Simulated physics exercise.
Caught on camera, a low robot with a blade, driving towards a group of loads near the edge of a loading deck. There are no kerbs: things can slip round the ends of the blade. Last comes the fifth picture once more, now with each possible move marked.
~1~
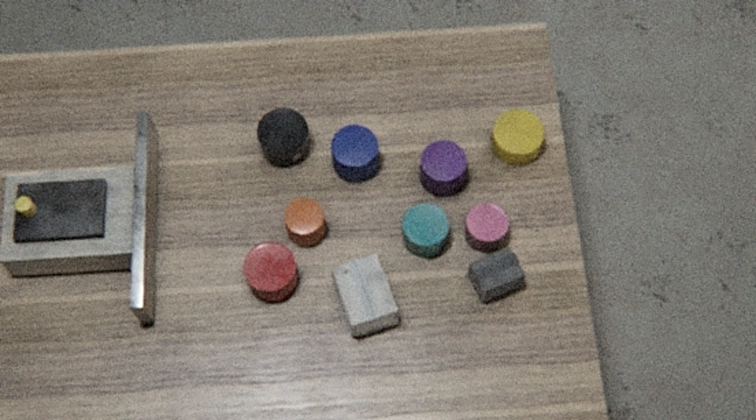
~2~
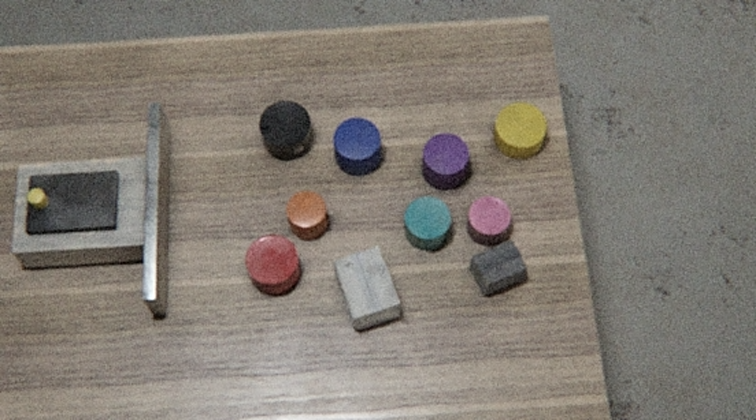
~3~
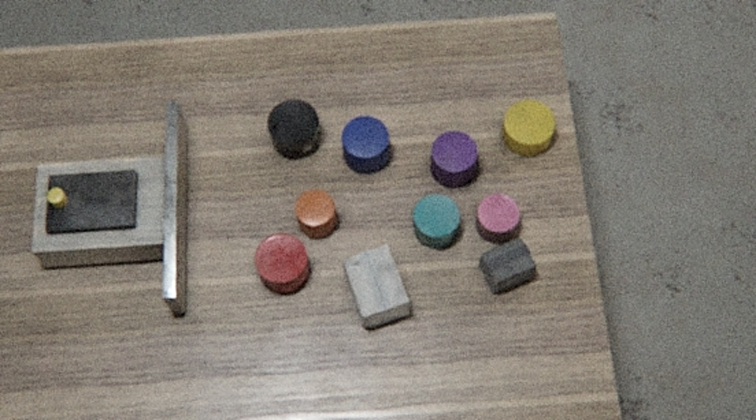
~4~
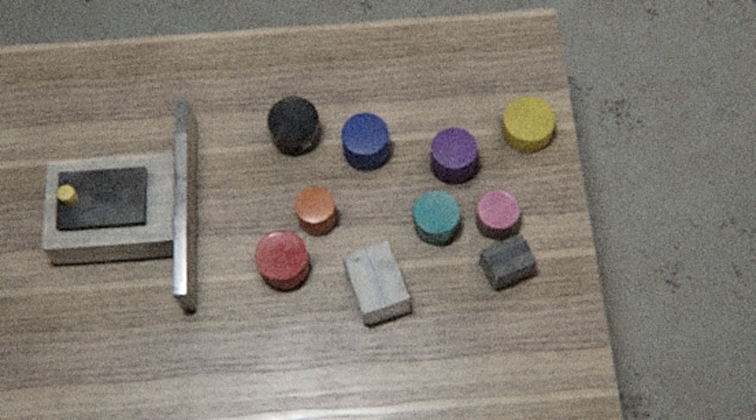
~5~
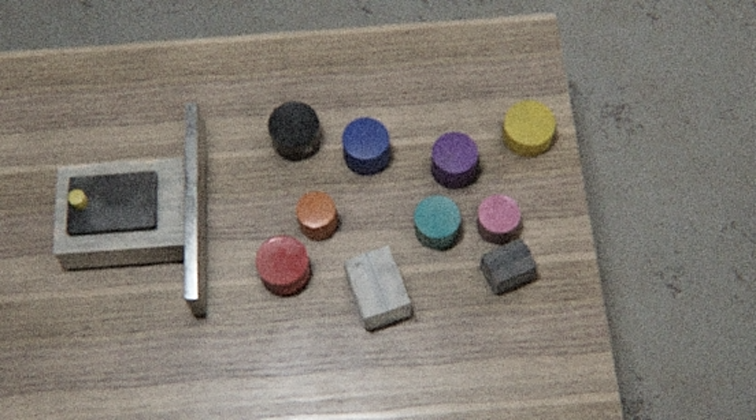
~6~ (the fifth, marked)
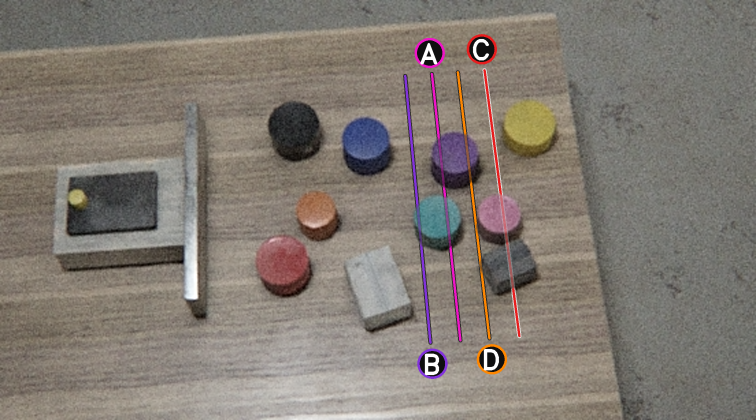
A wood-grained loading deck without kerbs is seen from high above, with grey ground beyond its top and right edges. A low grey robot with a dark top panel, a yellow knob and an upright blade sits at left, facing black, blue, purple, yellow, orange, red, teal and pink round loads, a pale grey box and a dark grey block. The robot creeps steadily rightward, narrowing the gap without touching them, while the loads stay put and the camera shifts slightly.
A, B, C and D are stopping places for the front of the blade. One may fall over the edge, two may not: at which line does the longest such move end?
As far as mark C.
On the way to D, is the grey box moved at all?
By then, yes.
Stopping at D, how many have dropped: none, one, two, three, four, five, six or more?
By then, none.
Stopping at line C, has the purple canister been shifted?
By then, yes.
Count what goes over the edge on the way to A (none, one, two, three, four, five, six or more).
The count is none.
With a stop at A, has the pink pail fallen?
No.
On the marked copy, A at (445, 200); B at (417, 202); C at (501, 196); D at (473, 198).
Following C. Soon after the start, robot (232, 194); black pail (334, 128); white box (388, 288).
Later, robot (343, 186); pink pail (522, 219); purple canister (480, 164).
In the end, robot (428, 179); pink pail (592, 231); yellow canister (559, 120); none fallen.
As for the rest, A is within the limit but short; B is within the limit but short; D is within the limit but short.
